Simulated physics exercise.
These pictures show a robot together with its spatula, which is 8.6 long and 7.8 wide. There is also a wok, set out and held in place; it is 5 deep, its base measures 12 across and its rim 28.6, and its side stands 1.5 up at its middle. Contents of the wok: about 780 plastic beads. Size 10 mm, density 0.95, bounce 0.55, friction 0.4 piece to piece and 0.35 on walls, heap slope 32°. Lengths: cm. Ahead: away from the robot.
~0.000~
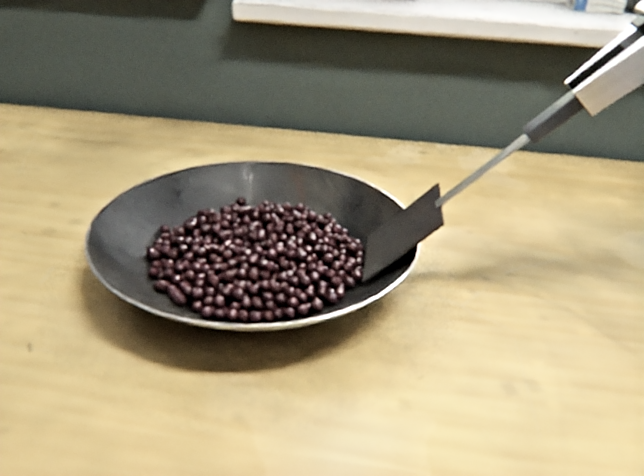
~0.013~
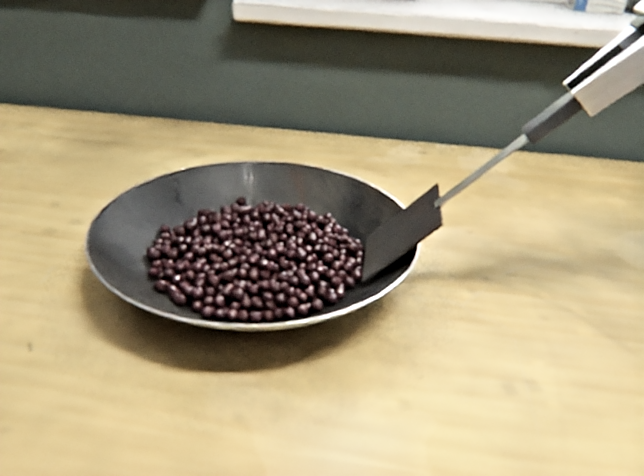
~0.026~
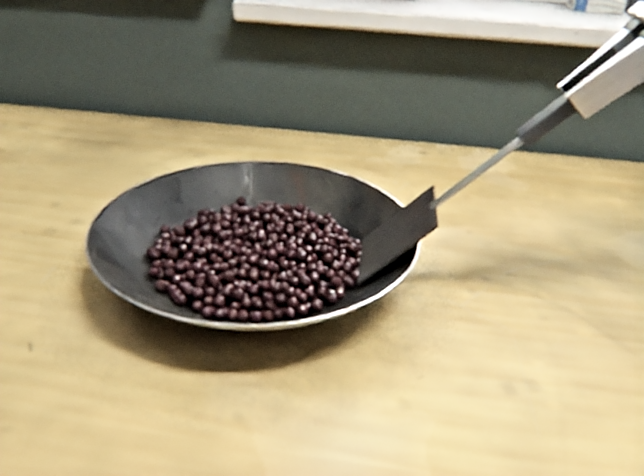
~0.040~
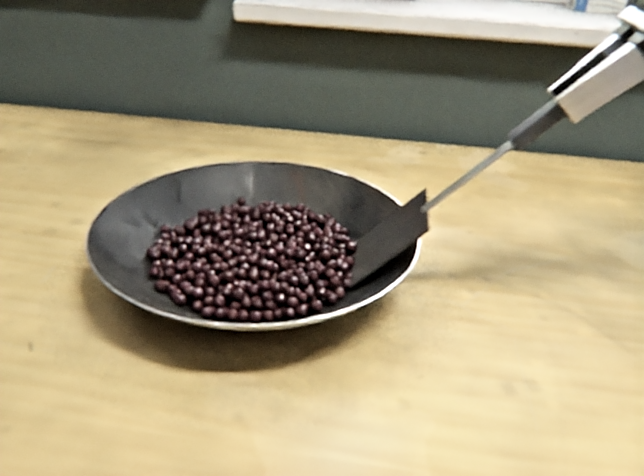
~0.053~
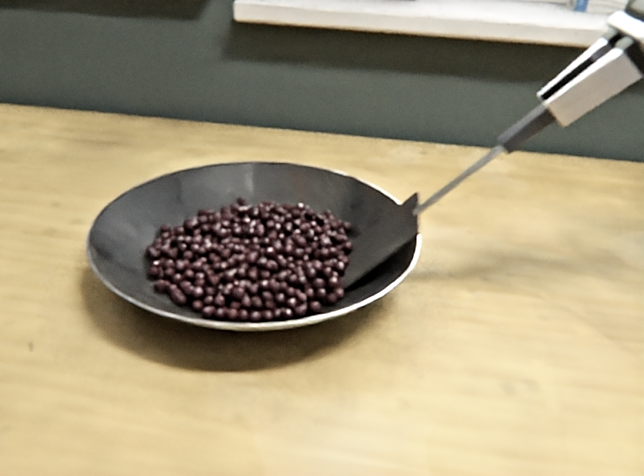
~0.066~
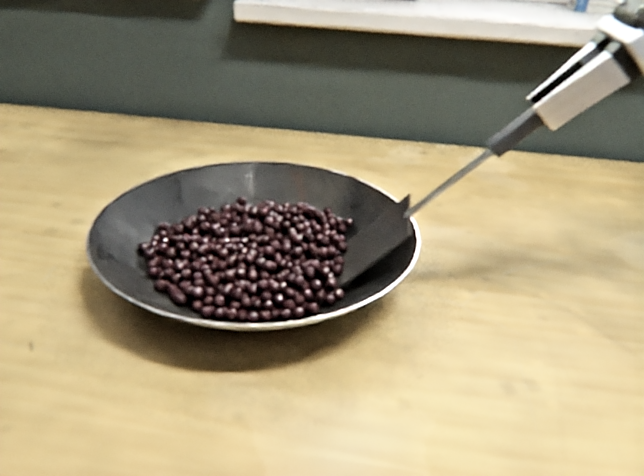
A robotic arm reaches in from the upper right over a pale wooden table, seen from a fixed, slightly raised view with a dark green wall behind. It holds a dark flat spatula at the right side of a shallow black wok heaped with glossy dark maroon beads. The spatula slides slowly left and slightly down into the wok, nudging the heap's edge slightly leftward.
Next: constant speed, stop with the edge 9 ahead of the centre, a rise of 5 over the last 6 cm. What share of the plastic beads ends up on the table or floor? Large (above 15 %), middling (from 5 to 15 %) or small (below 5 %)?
Middling; from 5 to 15 %.
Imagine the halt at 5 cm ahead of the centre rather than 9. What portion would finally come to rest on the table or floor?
In that case some 0 per cent.
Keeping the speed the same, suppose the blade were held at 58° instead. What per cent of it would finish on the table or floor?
Estimate: Approx. 10 %.
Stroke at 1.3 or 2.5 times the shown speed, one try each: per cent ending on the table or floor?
Estimates, in order: 15 % and 30 %.
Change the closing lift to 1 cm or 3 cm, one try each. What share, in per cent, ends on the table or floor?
It comes to around 10 per cent on the first try and around 5 per cent on the second.
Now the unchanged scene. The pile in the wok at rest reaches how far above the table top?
Height at the end: Around 5.5 cm.
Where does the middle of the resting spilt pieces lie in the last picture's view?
(13, 232), roughly.
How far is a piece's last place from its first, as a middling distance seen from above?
Near 3 cm, measured level.
After 0.19 s, sloping 48°, highest piece 4 above the table; 775 in the wok.
After 0.31 s, sloping 48°, highest piece 6 above the table; 775 in the wok.
After 0.57 s, sloping 48°, highest piece 7 above the table; 709 in the wok, 65 on the table or floor, 1 on the blade or in flight.
After 1.62 s, sloping 48°, highest piece 5 above the table; 709 in the wok, 66 on the table or floor.
In the end, 709 in the wok, 66 on the table or floor. That is 9 % on the table or floor.
